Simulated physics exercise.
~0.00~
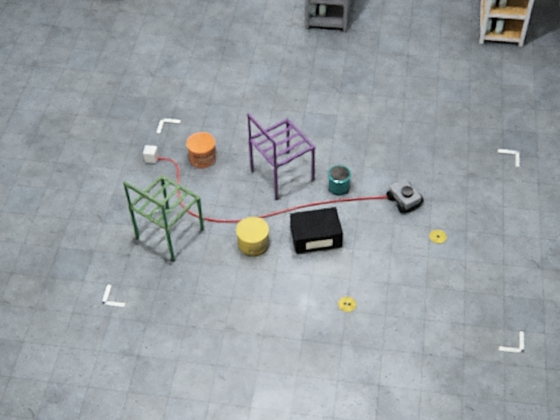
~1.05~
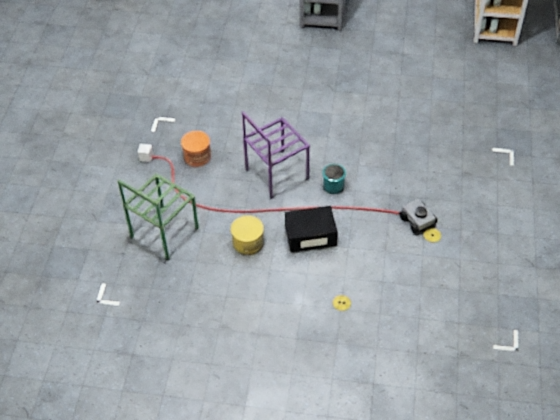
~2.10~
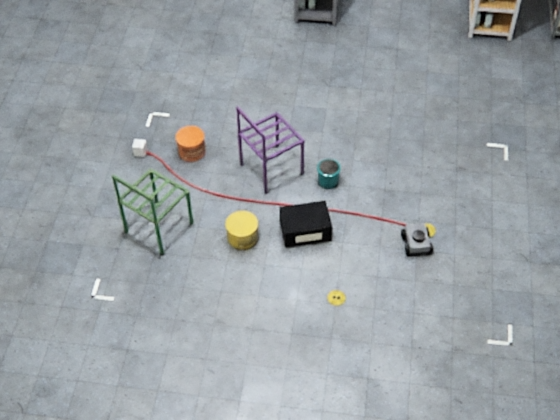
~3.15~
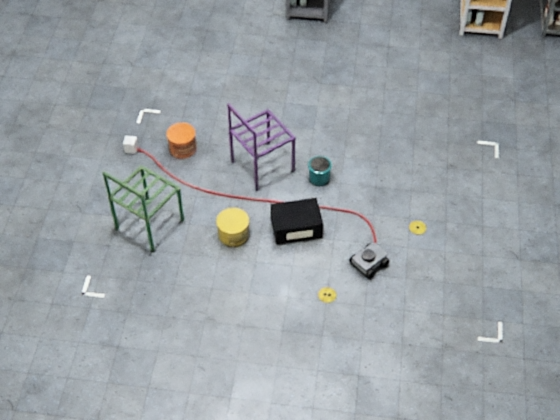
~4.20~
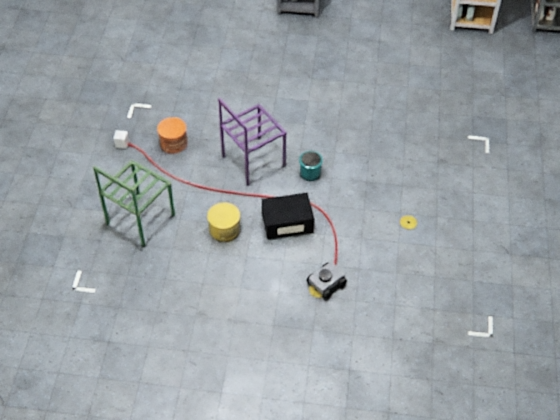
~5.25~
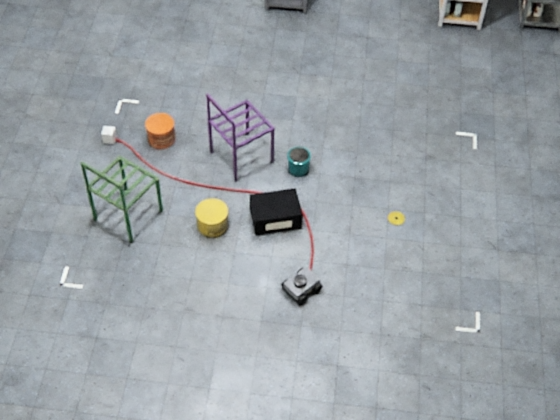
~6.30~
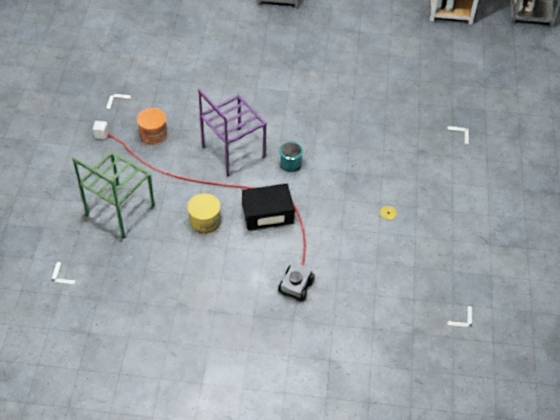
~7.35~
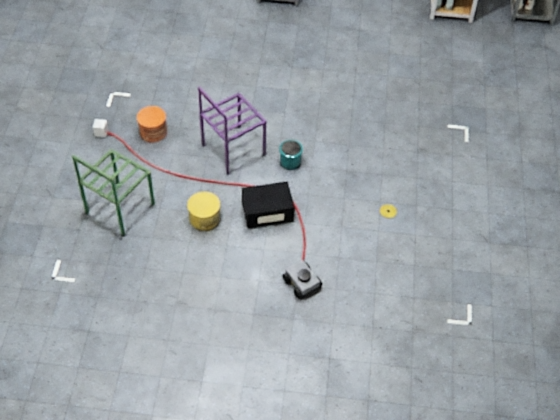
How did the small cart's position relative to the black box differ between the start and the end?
At the start the cart was off to the right of the black box and slightly above it. At the end it was below the box and just a little to its right.
